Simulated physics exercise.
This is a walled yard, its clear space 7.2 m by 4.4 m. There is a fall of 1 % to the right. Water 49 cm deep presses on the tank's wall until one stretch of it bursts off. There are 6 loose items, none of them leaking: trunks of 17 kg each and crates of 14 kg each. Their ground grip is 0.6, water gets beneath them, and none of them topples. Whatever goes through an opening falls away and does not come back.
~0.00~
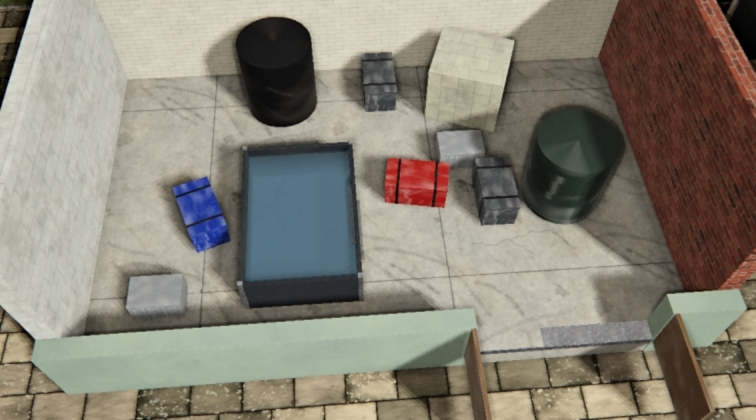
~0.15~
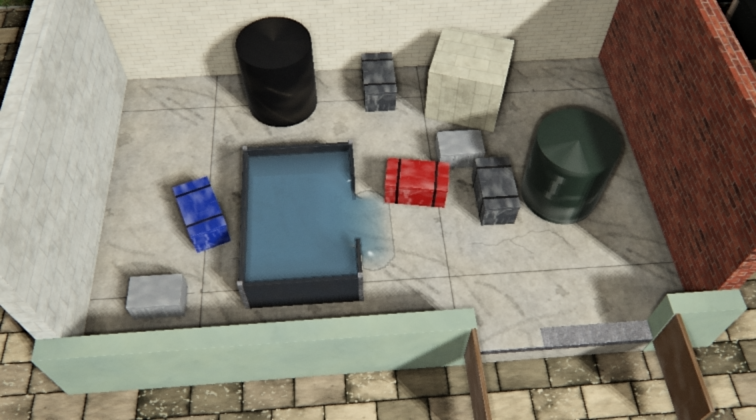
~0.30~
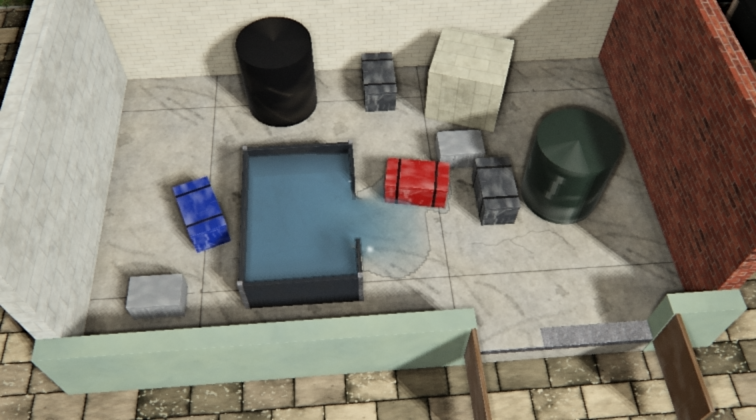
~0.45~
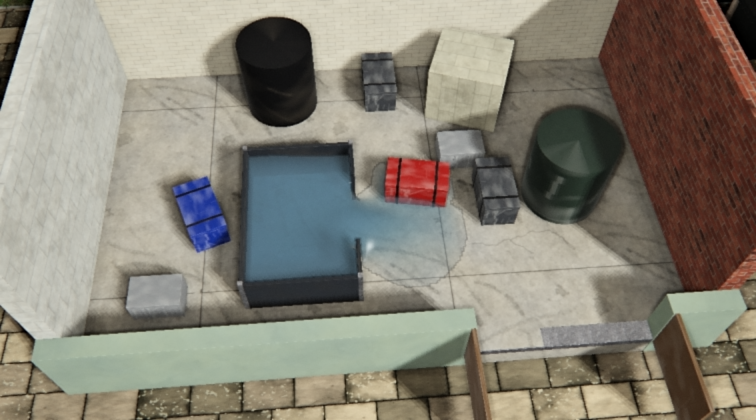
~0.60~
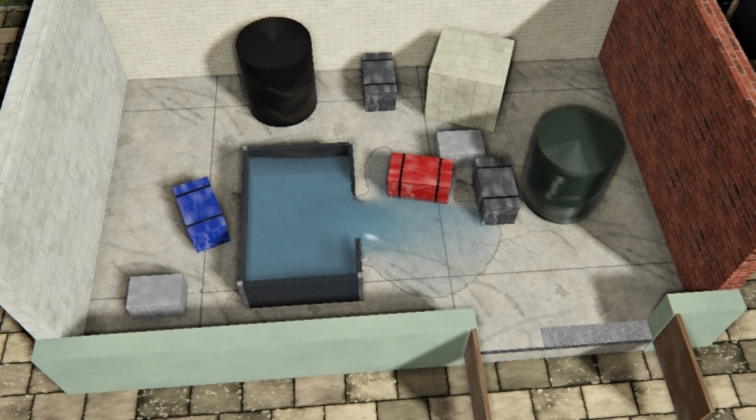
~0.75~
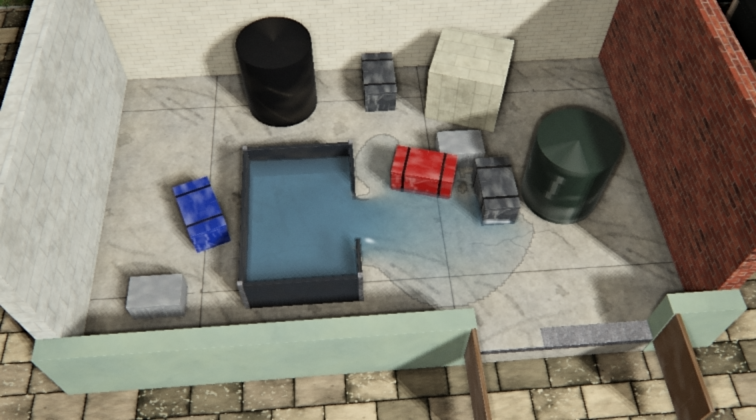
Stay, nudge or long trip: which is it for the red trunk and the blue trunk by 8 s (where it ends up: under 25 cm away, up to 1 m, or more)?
Result: Red trunk: Modestly displaced. Blue trunk: More or less unmoved.
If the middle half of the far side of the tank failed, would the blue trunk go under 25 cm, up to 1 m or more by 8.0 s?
Outcome for the blue trunk: It remains nearly still.
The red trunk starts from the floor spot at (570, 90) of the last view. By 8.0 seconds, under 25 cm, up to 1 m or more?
It slides a little.
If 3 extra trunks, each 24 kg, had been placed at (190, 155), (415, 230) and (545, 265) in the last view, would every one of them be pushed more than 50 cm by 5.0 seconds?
Going through them in the order asked, they come out shy of the mark, clear of the mark and clear of the mark.
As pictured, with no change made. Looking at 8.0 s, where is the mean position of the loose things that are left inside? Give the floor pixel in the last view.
Somewhere near (369, 163).
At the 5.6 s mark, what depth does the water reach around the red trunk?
Depth approx. 5 cm.
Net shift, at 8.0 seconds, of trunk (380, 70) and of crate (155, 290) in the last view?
In turn: 5 cm, 0 cm.
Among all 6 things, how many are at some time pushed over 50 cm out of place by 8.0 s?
Result: 2.
After 1.6 s the red trunk is near (432, 133), 0.7 m from its start, aground; the blue trunk is near (199, 206), 0.0 m from its start, aground; 0 of 6 are out; 1 afloat.
After 3.6 s the red trunk is near (433, 132), 0.7 m from its start, aground; the blue trunk is near (199, 206), 0.0 m from its start, aground; 0 of 6 are out; 1 afloat.
After 5.6 s the red trunk is near (433, 132), 0.7 m from its start, aground; the blue trunk is near (199, 206), 0.0 m from its start, aground; 0 of 6 are out; 1 afloat.
After 8.0 s the red trunk is near (433, 132), 0.7 m from its start, aground; the blue trunk is near (199, 206), 0.0 m from its start, aground; 0 of 6 are out; 2 afloat.
